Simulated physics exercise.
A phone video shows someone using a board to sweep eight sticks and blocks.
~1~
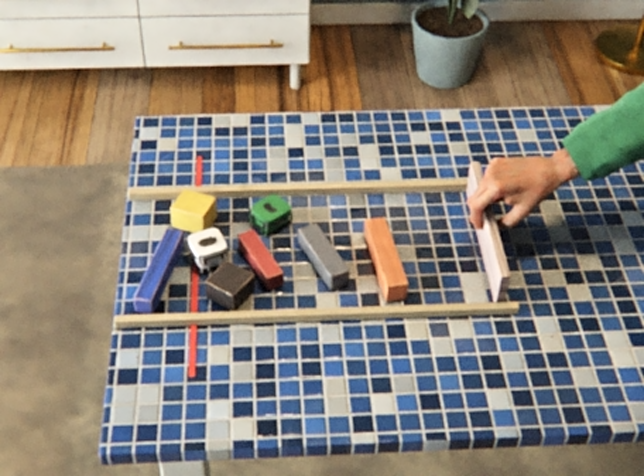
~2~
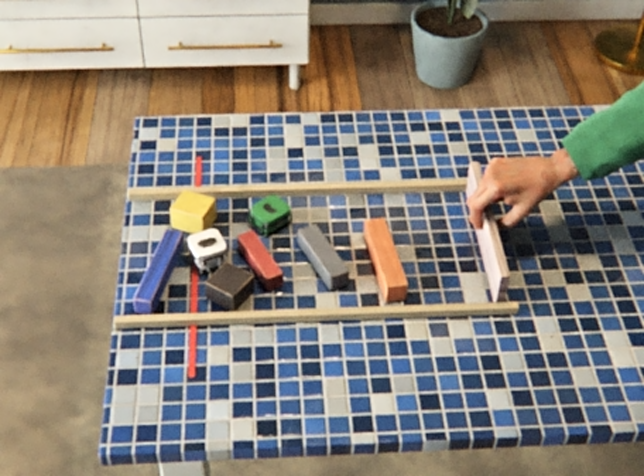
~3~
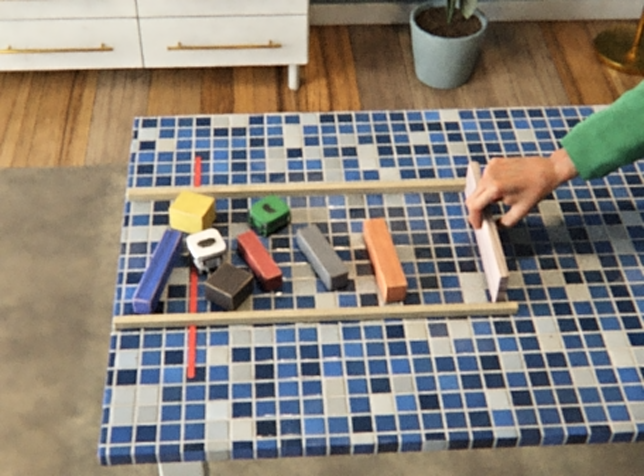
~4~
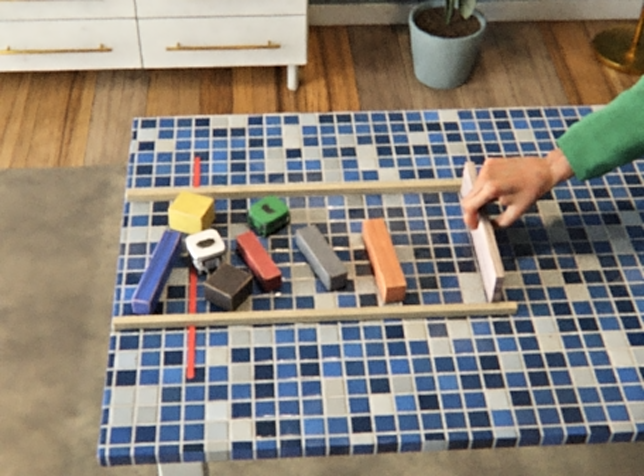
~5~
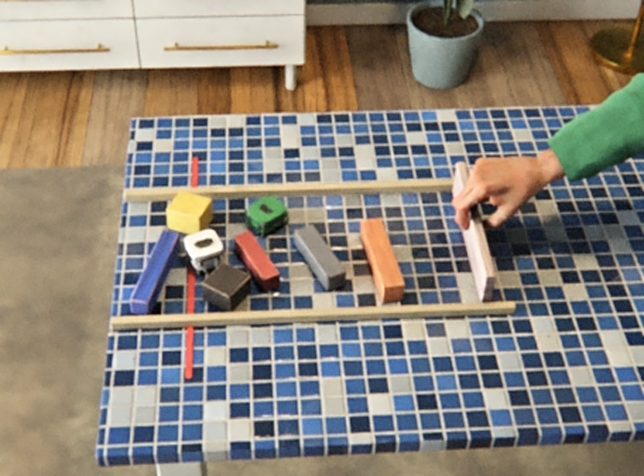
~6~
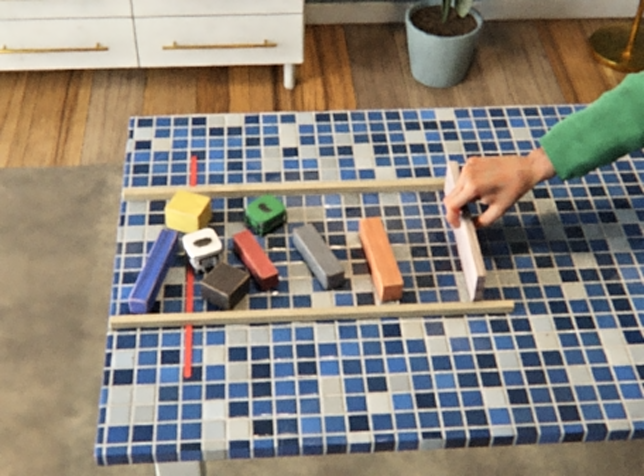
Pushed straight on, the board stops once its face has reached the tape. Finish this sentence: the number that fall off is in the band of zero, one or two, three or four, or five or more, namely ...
Namely one or two.
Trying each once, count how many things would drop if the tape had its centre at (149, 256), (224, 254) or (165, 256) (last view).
5, 0, 5.
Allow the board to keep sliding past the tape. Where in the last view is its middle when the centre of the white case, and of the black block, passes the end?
(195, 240) and then (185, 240), give or take.
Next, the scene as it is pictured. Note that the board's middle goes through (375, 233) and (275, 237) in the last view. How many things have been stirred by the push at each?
I get 1 at the one place and 6 at the other.
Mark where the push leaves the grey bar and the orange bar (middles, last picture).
Close to (158, 261); the other close to (180, 265).
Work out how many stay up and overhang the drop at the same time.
It totals 2.
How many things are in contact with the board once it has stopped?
That number would be 2.
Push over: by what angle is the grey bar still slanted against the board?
About 0 degrees.
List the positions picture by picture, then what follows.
In the first frame, blue stick (160, 270); yellow block (194, 212); white case (208, 251); board (487, 230); tape (196, 255).
In the second frame, yellow block (194, 213); grey bar (323, 257).
In the third frame, white case (207, 251); board (486, 231).
In the fourth frame, blue stick (158, 272); orange bar (383, 259).
In the fifth frame, yellow block (190, 213); black block (227, 287).
In the sixth frame, blue stick (155, 271); yellow block (189, 212); white case (203, 251); board (464, 230); tape (191, 255).
Early on, none off yet; blue stick at rest near (155, 271); yellow block at rest near (189, 212); white case at rest near (203, 251).
A while later, none off yet; blue stick travelled a little near (125, 273); yellow block travelled a little near (172, 211); white case travelled about its own width near (154, 251).
Finally, the number that fall off is one or two; lost, blue stick.
